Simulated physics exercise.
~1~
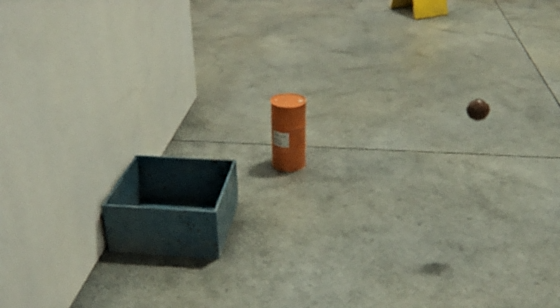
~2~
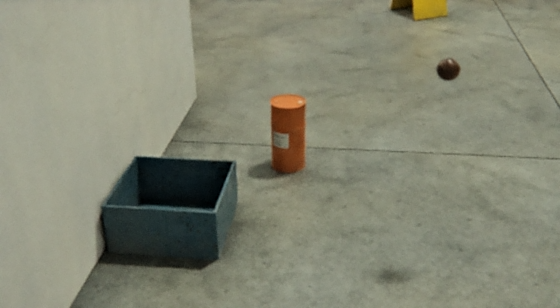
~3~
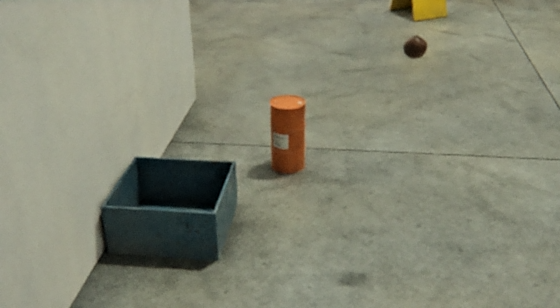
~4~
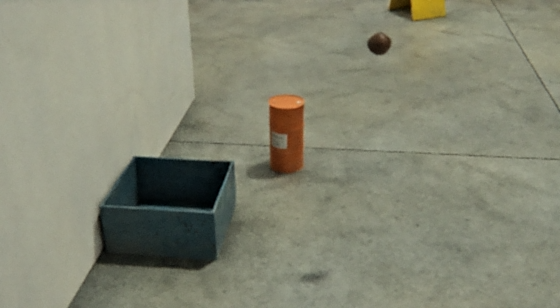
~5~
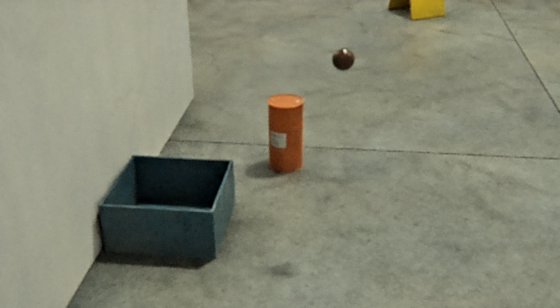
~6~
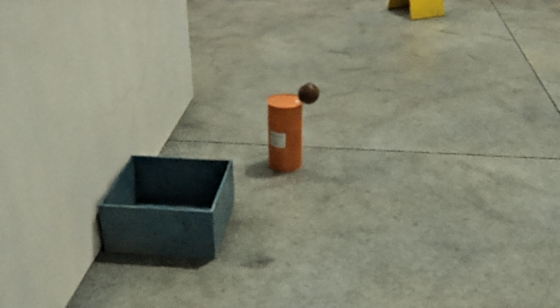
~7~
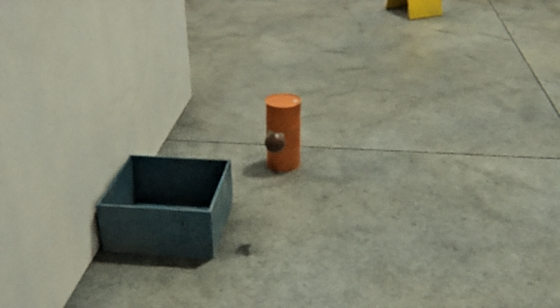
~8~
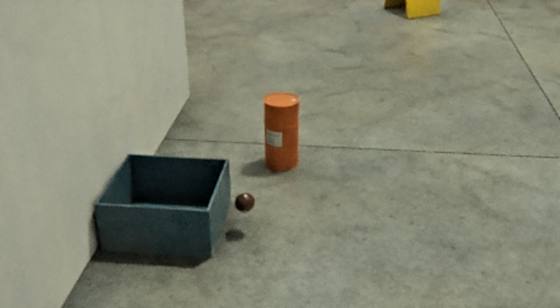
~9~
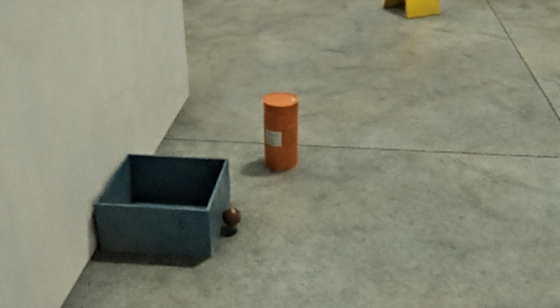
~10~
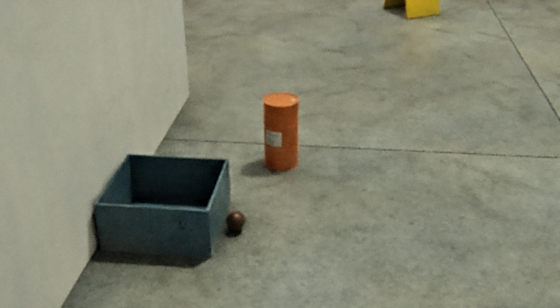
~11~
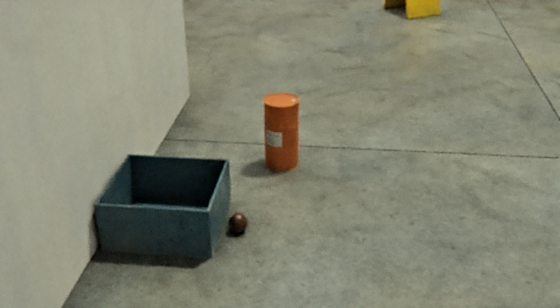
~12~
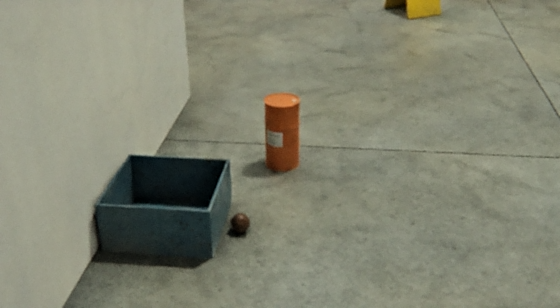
On a concrete floor, a brown ball arcs left and lands just outside an open box.
